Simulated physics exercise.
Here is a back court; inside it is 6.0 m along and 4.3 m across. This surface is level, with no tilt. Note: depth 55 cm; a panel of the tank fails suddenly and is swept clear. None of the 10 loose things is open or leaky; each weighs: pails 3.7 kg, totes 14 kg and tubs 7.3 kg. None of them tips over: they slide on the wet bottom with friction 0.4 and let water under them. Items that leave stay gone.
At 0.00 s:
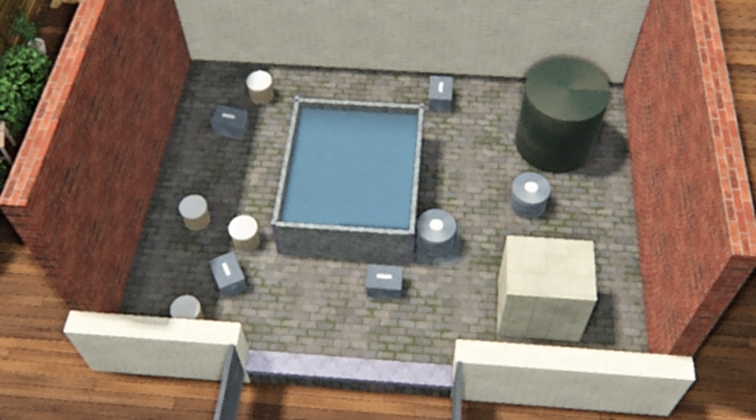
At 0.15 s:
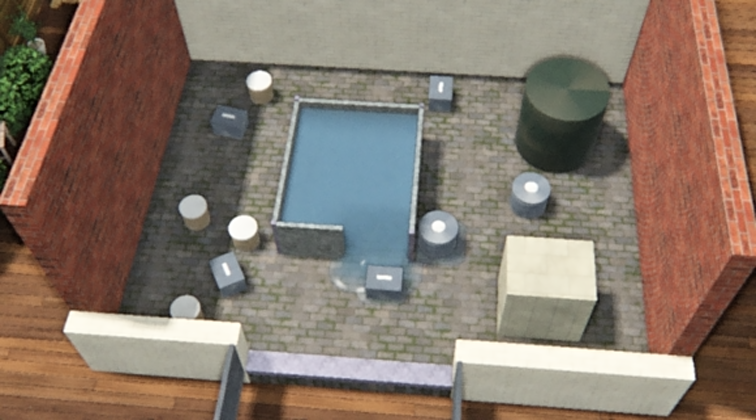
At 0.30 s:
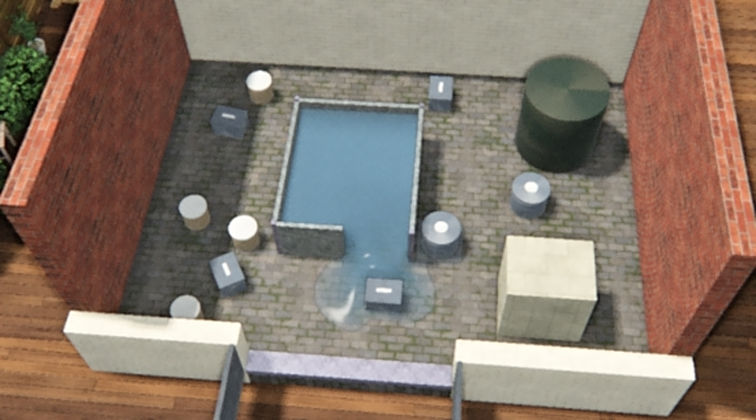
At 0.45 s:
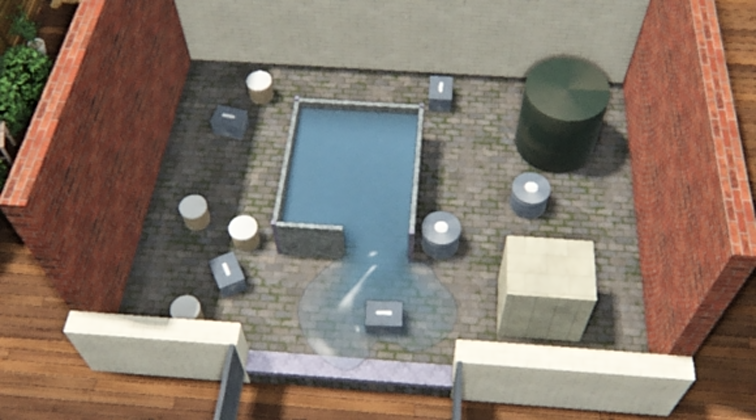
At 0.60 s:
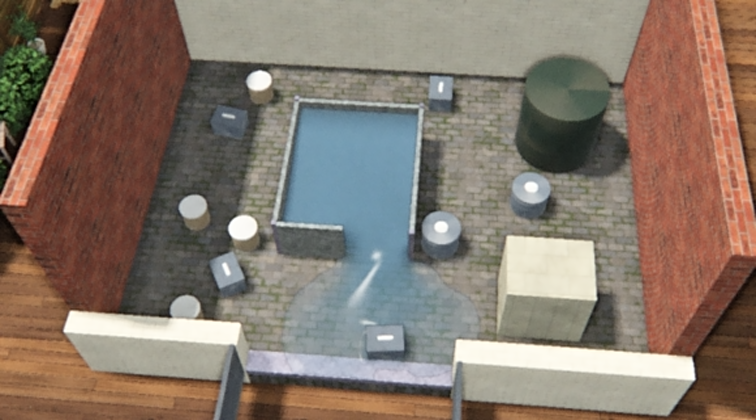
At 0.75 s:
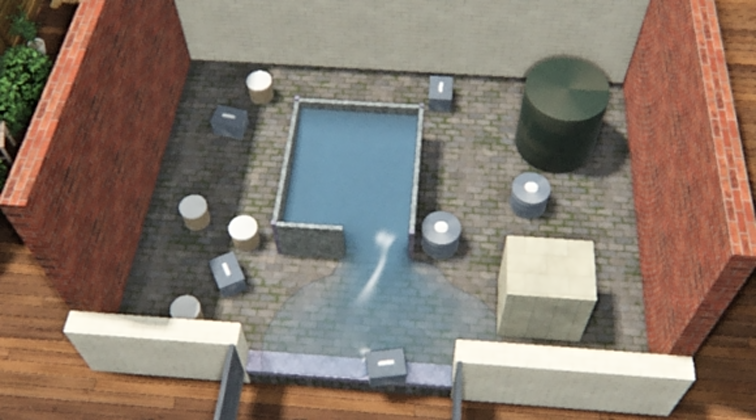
In a walled, paved courtyard, part of the front side of a rectangular water tank disappears and water spreads forward over the paving, nudging a round grey tub slightly and carrying a grey box to the purple strip at the front.
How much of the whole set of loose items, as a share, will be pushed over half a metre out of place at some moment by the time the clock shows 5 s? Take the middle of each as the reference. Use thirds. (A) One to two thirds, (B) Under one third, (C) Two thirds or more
Under one third (B).
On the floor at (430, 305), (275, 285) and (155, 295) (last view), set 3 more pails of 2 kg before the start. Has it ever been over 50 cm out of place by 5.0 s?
In the order asked: Above the mark; below the mark; below the mark.
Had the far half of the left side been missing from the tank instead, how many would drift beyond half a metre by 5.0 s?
5.
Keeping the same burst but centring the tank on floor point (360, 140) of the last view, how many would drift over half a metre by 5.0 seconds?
Then the count would be 2.
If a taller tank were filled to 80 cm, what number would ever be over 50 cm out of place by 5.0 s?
The answer would then be 1.
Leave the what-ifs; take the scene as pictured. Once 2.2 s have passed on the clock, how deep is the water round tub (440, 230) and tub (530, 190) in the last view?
First about 0 cm, second about 0 cm.
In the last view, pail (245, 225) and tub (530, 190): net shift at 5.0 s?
Going in order, that's 0 cm for one and 0 cm for the other.
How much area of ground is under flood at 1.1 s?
Flooded: Near 6.0 m2.
After 1.1 s 1 of 10 are over 50 cm from their spots; 0 afloat.
After 2.2 s 1 of 10 are over 50 cm from their spots; 0 afloat.
After 3.5 s 1 of 10 are over 50 cm from their spots; 0 afloat.
After 5.0 s 1 of 10 are over 50 cm from their spots, and 1 have been at some point; 0 afloat.
